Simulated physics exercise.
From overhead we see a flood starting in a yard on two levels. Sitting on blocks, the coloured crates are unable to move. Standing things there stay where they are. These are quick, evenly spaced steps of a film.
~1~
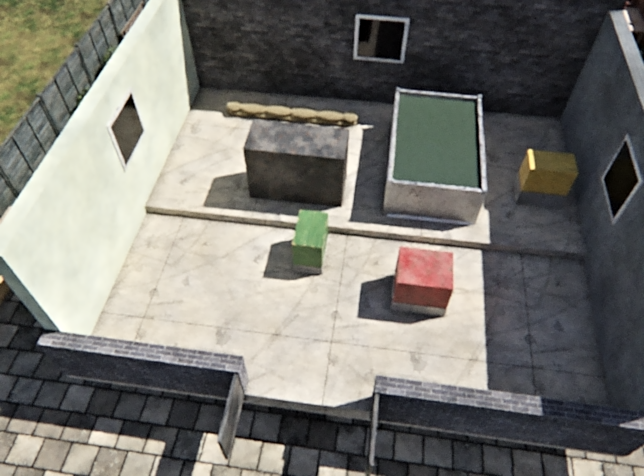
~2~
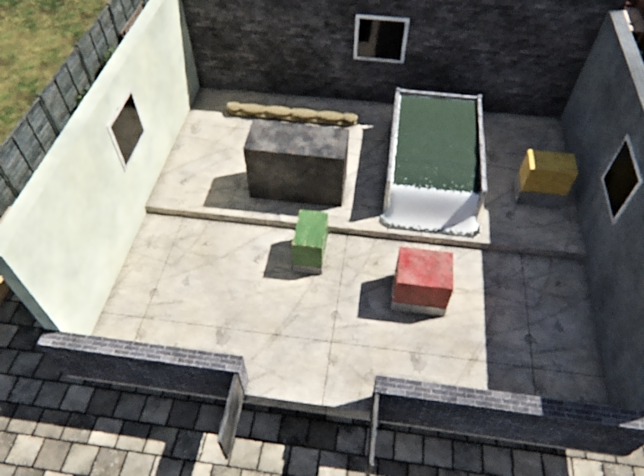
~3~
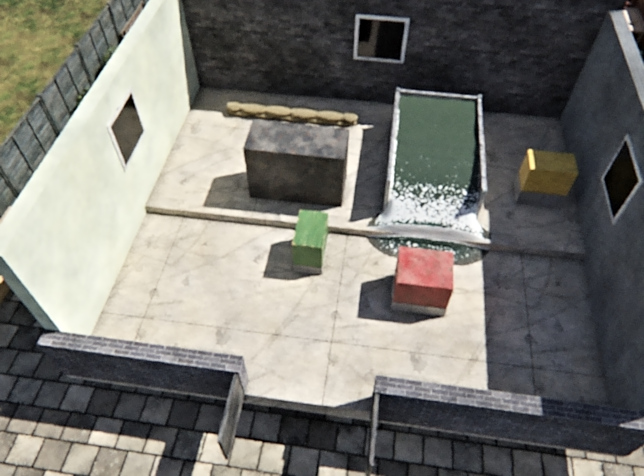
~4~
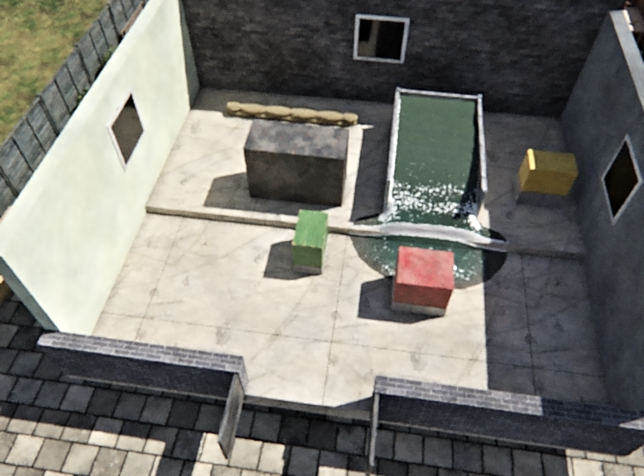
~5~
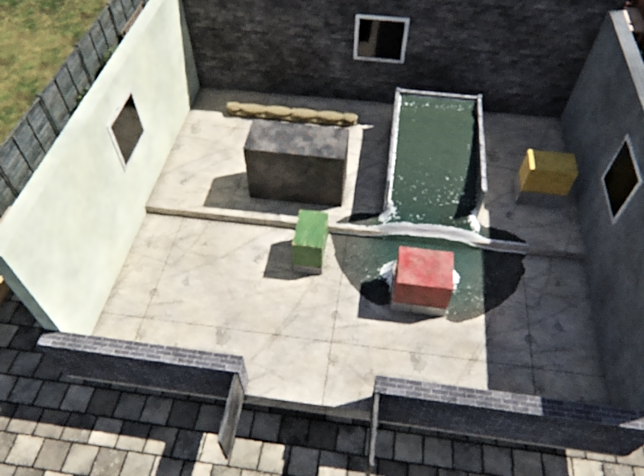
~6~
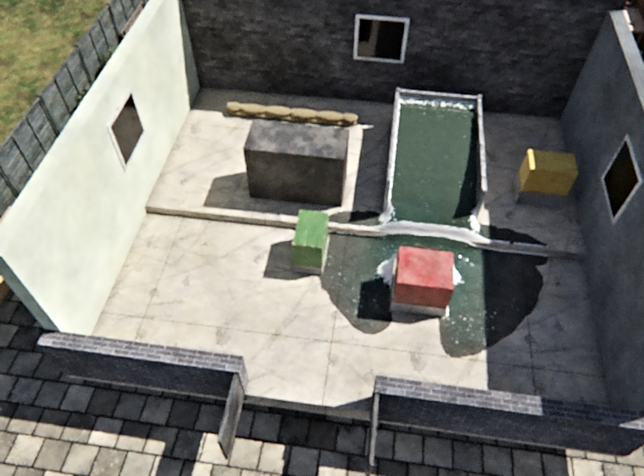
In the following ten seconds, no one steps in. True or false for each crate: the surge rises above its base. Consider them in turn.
Red crate: True; green crate: True; yellow crate: False.
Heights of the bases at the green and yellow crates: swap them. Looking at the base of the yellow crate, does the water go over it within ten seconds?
Yellow crate: Untouched.
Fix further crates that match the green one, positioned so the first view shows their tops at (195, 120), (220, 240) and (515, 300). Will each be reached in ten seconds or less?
Stays clear, then stays clear, then is reached.
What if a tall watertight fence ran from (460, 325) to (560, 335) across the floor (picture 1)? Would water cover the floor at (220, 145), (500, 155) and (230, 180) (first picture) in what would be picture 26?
One by one: Spared, spared, spared.
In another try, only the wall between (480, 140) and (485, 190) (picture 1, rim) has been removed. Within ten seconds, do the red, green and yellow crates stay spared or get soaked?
I'd expect the red crate remains untouched, the green crate remains untouched, and the yellow crate goes wet.
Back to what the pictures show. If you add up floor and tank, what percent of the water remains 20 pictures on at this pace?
My figure: Some 92 per cent.
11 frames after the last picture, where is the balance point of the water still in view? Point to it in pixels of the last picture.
The water's middle lies around (426, 255).
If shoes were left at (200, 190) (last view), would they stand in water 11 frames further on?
Lab note: Spot reads unsubmerged.
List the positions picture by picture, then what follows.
In the first picture, the open tank at (437, 140) is whole and still.
In the second picture, the front is at (478, 226), out from the gap at (431, 206).
In the third picture, water pours out at (431, 208) and has run to (480, 254).
In the fourth picture, the front is at (495, 267), out from the gap at (430, 210).
In the fifth picture, water pours out at (430, 210) and has run to (463, 316).
In the sixth picture, water pours out at (430, 210) and has run to (464, 350).
A moment on, water covers 25 % of the floor; the red crate water round its plinth, the green crate water round its plinth, the yellow crate not reached.
Next, water covers 40 % of the floor; the red crate water round its plinth, the green crate water round its plinth, the yellow crate not reached.
Then, water covers 50 % of the floor; the red crate water round its plinth, the green crate water round its plinth, the yellow crate water round its plinth.
Later, water covers 55 % of the floor; the red crate water round its plinth, the green crate water round its plinth, the yellow crate water round its plinth.
In the end, water covers 55 % of the floor; the red crate was topped, the green crate was topped, the yellow crate stayed above the water.
